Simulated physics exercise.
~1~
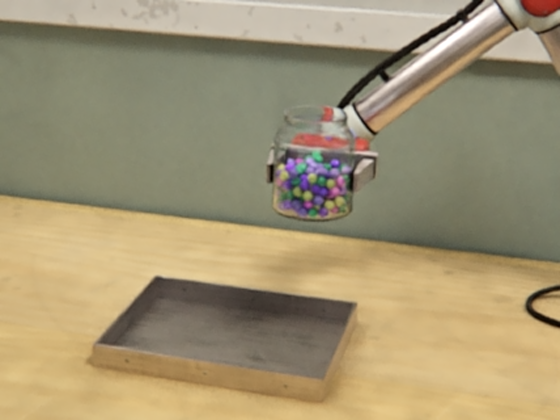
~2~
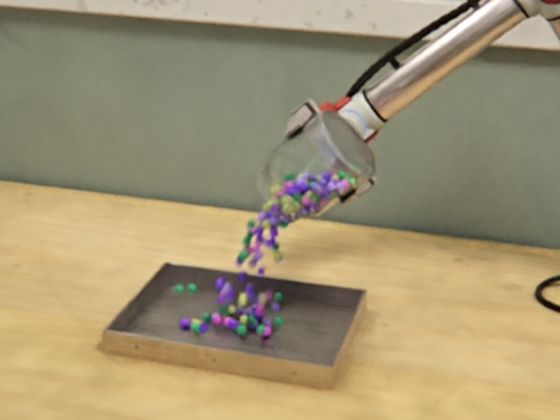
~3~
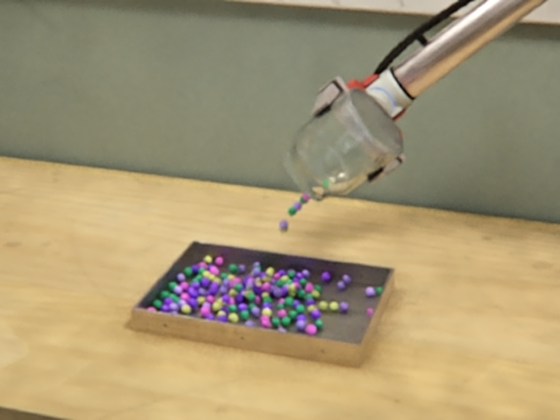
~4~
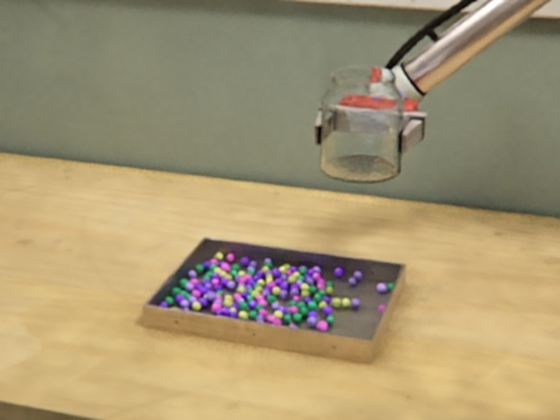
Above a shallow tray on a wooden table, a robot arm empties a jar of colourful balls and rights it.
